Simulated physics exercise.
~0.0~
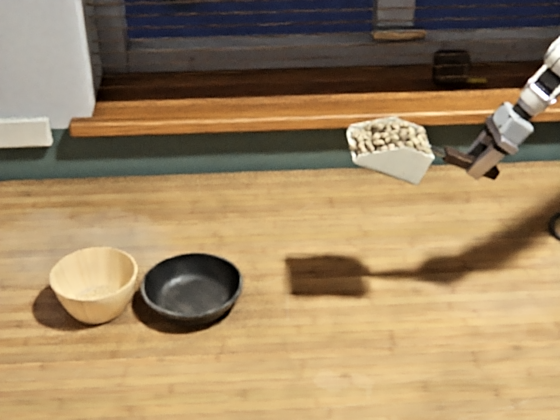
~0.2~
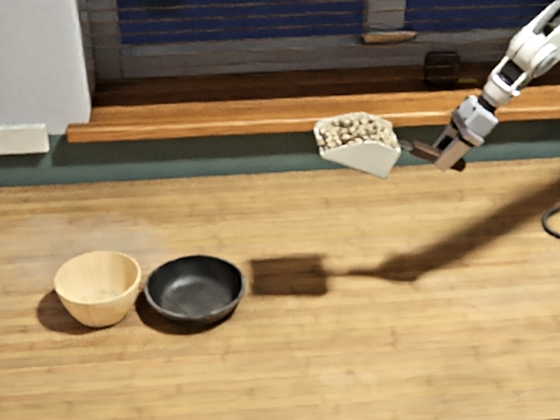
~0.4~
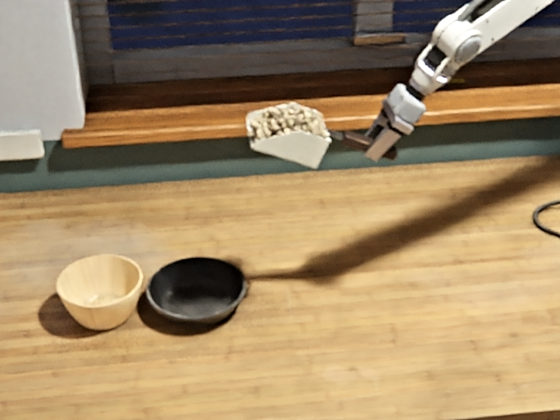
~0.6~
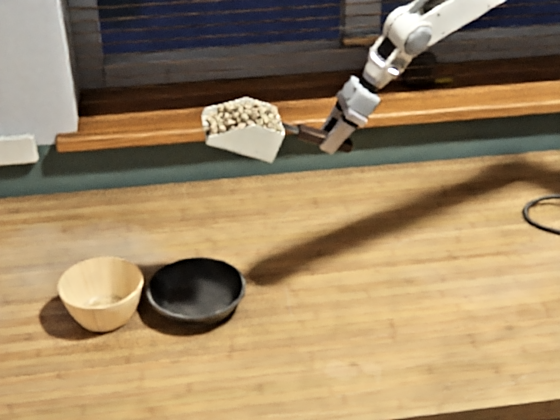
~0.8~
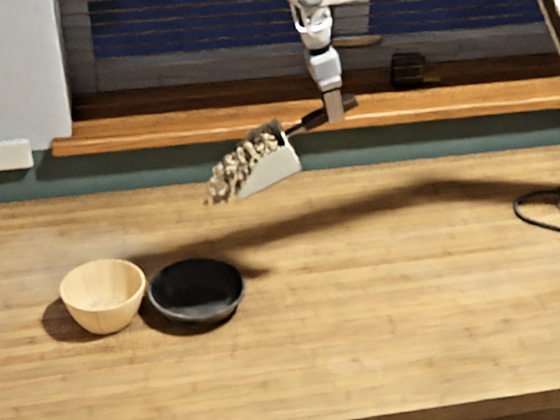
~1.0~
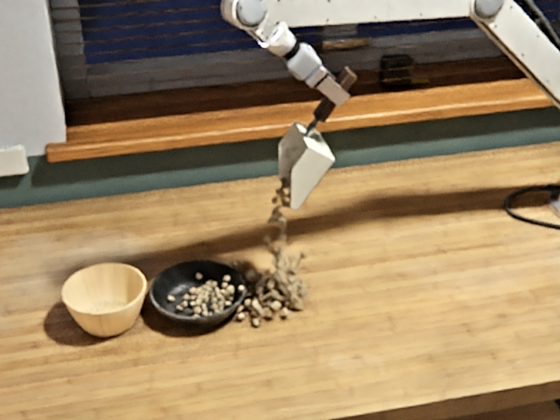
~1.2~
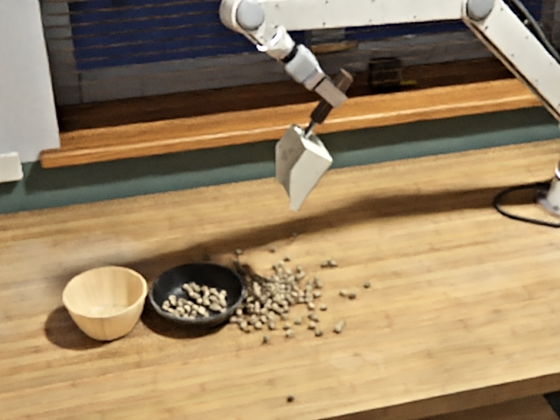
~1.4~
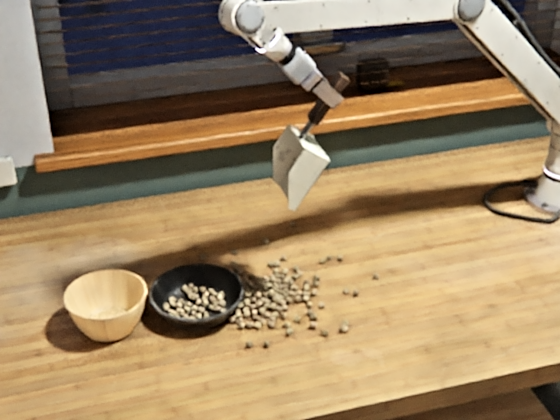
A robot arm moves a scoop left and tips pebbles partly into a black bowl, spilling most.
